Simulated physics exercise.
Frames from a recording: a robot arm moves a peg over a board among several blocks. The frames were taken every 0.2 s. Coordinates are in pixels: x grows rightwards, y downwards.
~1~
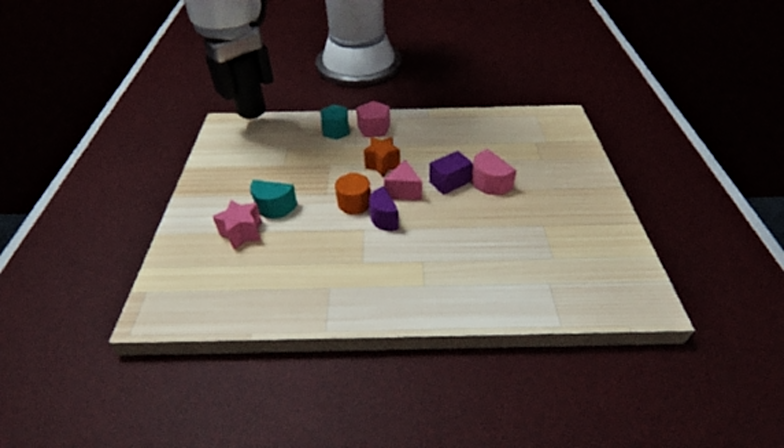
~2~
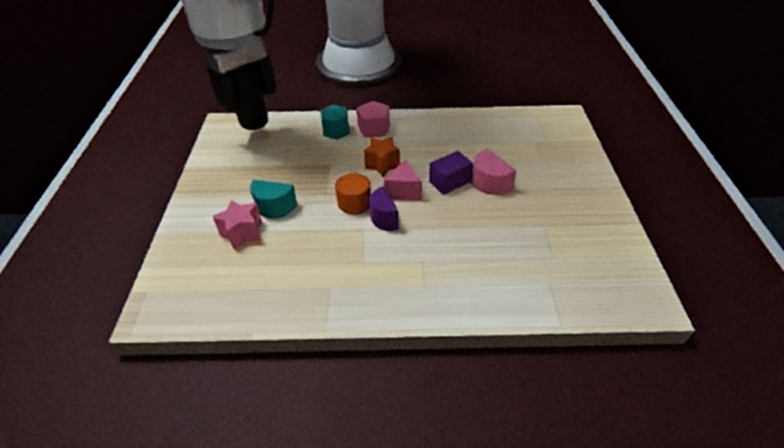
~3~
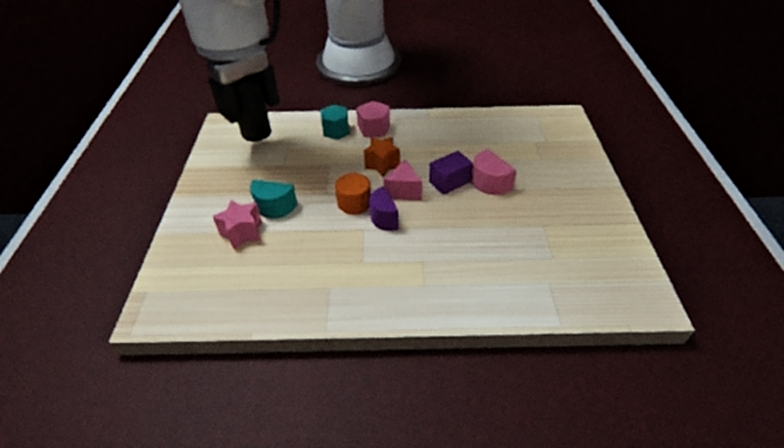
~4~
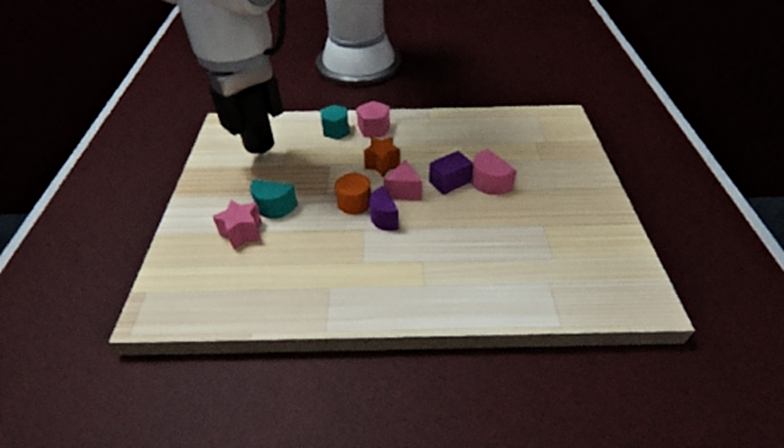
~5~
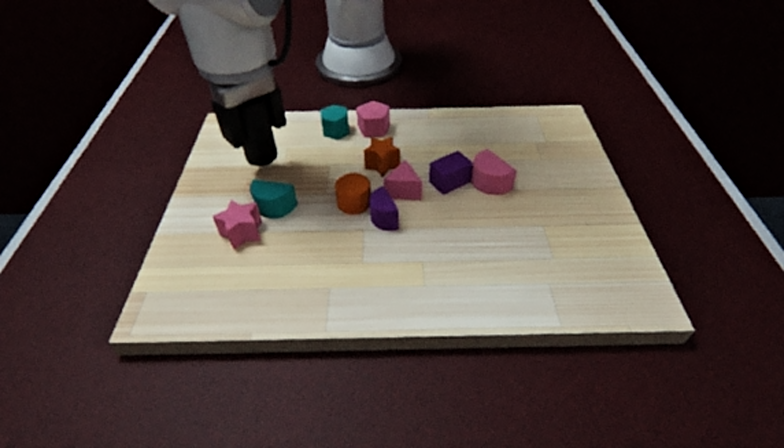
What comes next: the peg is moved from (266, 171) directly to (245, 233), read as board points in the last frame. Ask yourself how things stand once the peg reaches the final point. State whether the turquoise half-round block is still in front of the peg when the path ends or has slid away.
Most likely the turquoise half-round block slides off.
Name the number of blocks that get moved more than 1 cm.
2 blocks.
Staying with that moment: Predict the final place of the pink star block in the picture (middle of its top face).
At pixel (228, 245).
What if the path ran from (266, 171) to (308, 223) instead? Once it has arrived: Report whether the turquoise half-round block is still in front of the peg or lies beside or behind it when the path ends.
My prediction: No longer in front.
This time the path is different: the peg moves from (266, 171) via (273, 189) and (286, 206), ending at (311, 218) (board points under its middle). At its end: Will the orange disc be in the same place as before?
Short answer: Yes.
The first path, step by step. One third of the way, peg (256, 177); nothing pushed yet.
Two thirds of the way, peg (249, 197); pink star block (237, 220), turned 25° clockwise; turquoise half-round block (271, 200), turned 65° anticlockwise.
At the end, peg (241, 219); pink star block (228, 245), turned 25° clockwise; turquoise half-round block (273, 205), turned 95° anticlockwise.
